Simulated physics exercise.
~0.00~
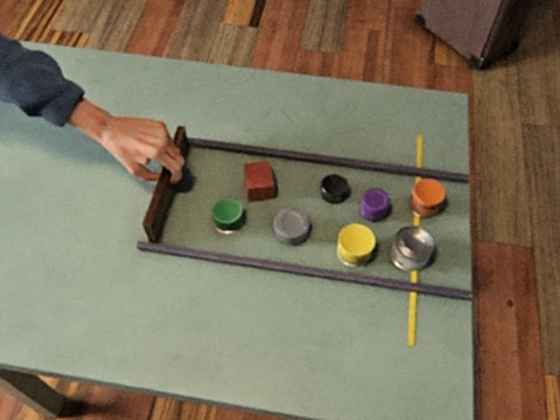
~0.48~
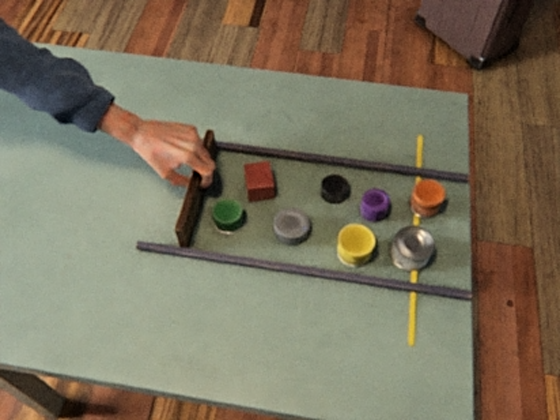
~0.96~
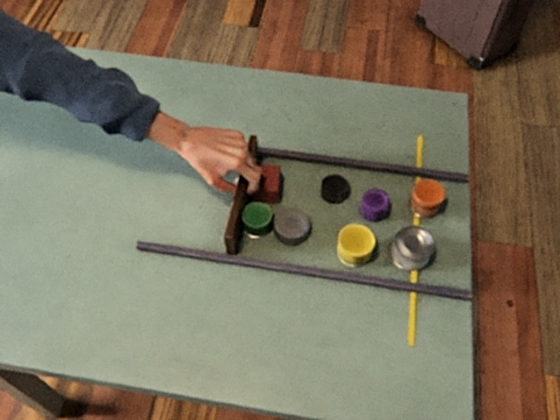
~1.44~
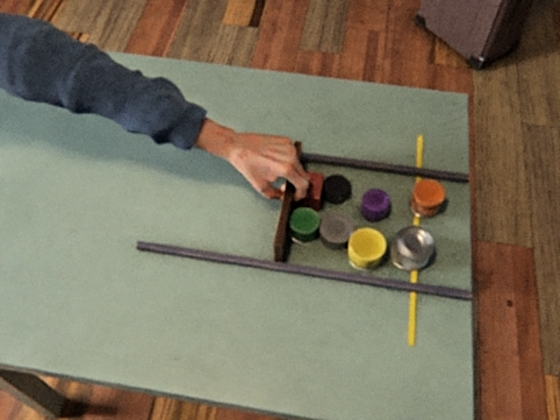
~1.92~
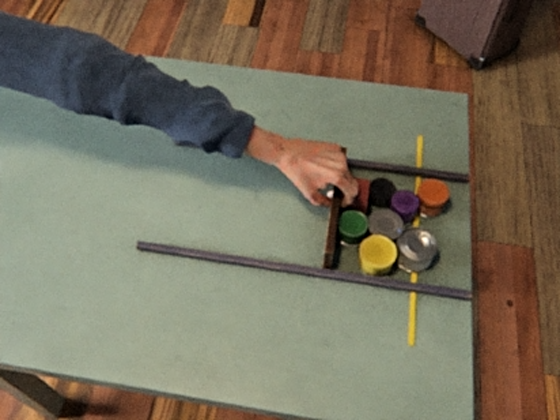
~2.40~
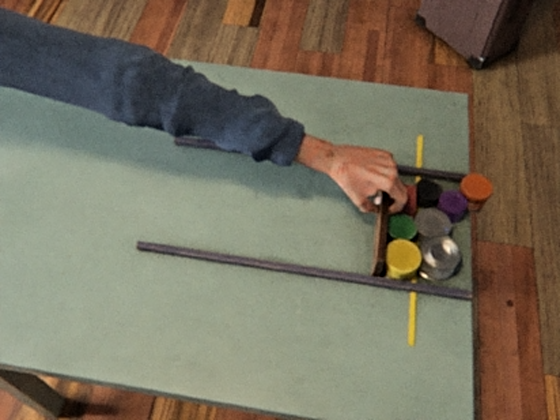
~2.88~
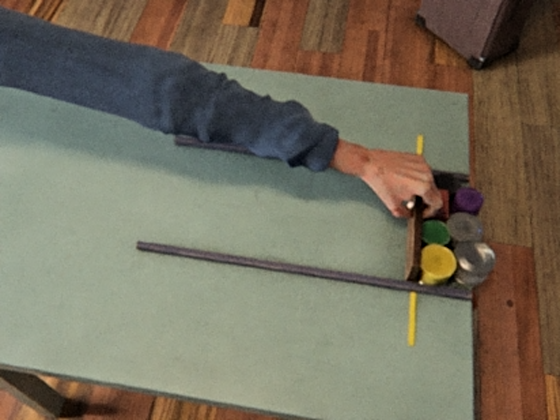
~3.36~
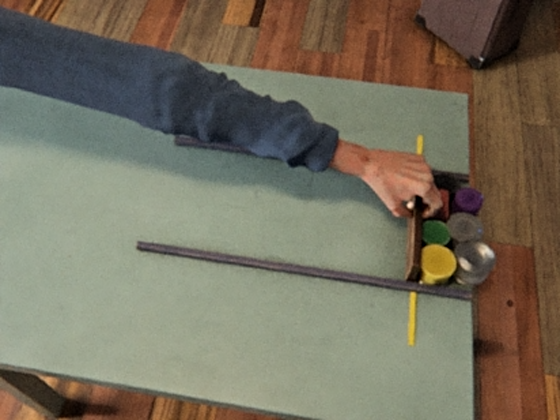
On a green tabletop, a hand sweeping coloured pots, lids and a red block rightward with a board, the orange pot falling off.
